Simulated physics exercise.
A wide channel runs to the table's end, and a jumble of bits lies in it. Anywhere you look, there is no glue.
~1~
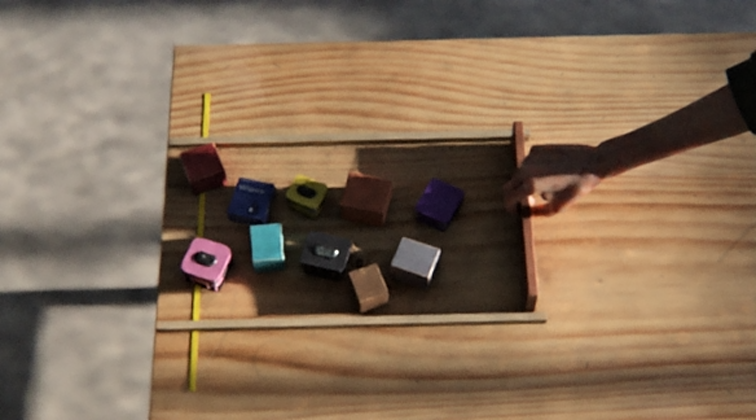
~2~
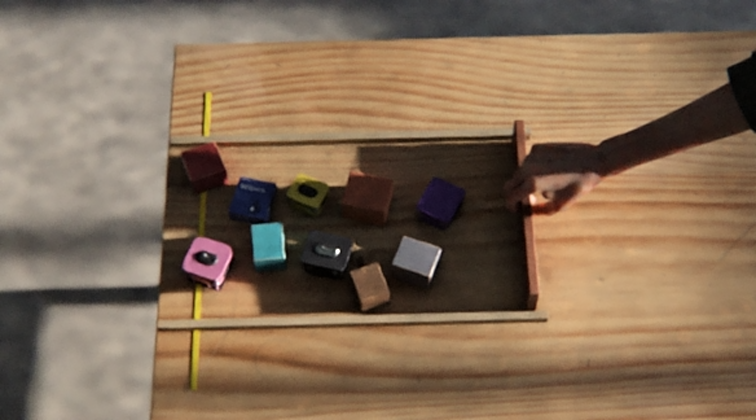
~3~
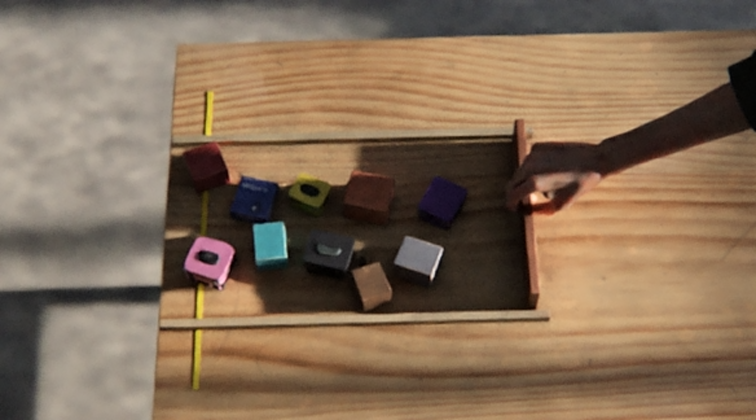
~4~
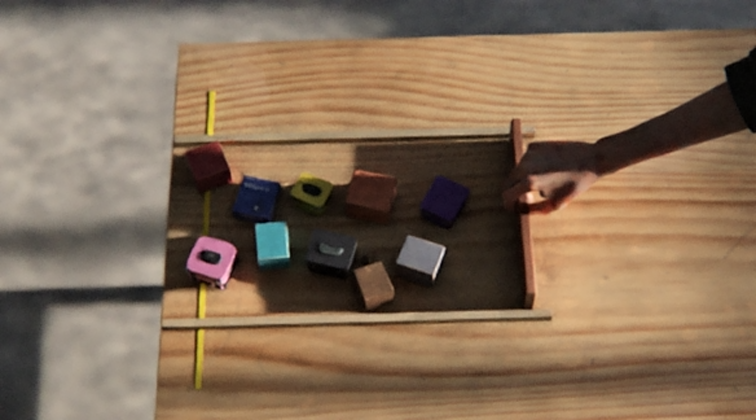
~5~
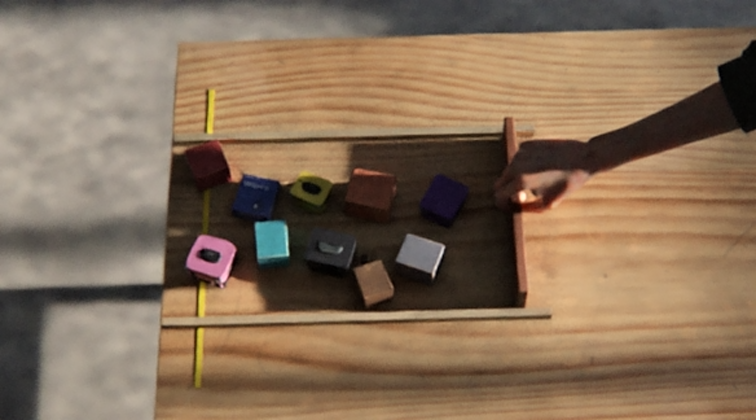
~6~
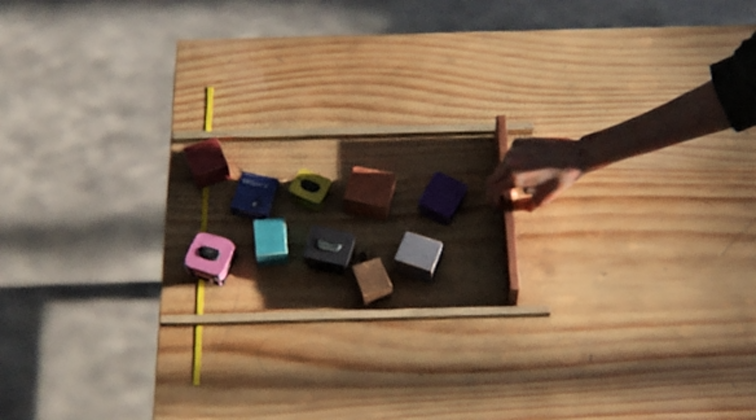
A hand reaching in from the right holds a reddish-brown board across a wide channel on a pale wooden table, seen from above. Between two thin rails lie a dark red block and a pink case near a yellow tape line at left, then blue, turquoise, yellow, black, brown, tan, purple and silver pieces. The board stays nearly still, then slides slightly left, while the pieces barely shift amid a faint camera wobble.
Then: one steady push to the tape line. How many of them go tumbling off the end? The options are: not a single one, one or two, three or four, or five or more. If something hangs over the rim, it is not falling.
My answer: Five or more.
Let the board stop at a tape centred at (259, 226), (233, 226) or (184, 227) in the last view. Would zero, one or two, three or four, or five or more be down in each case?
Lab note - count per position: Either three or four; 3 or 4; five or more.
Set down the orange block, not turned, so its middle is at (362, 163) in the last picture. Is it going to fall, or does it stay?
From that start, the object then is safe.
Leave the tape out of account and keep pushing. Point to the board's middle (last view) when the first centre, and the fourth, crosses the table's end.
At the first moment about (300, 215), at the next about (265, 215).
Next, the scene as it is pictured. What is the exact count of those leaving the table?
The total is 6.
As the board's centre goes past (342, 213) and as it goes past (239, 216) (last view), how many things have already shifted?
First 9, then 9.
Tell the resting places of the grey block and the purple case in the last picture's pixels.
Middles: Around (181, 262) and around (186, 212).
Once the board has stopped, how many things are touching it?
That would be 4 of them.
A little later, none off yet; red block at rest near (207, 163); pink case at rest near (211, 259); blue box at rest near (255, 197).
Next, none off yet; red block at rest near (207, 163); pink case shifted about its own width near (168, 263); blue box shifted well along near (171, 206).
When it is over, the number that fall off is five or more; down, orange block, black case, yellow case, turquoise block, blue box and pink case.
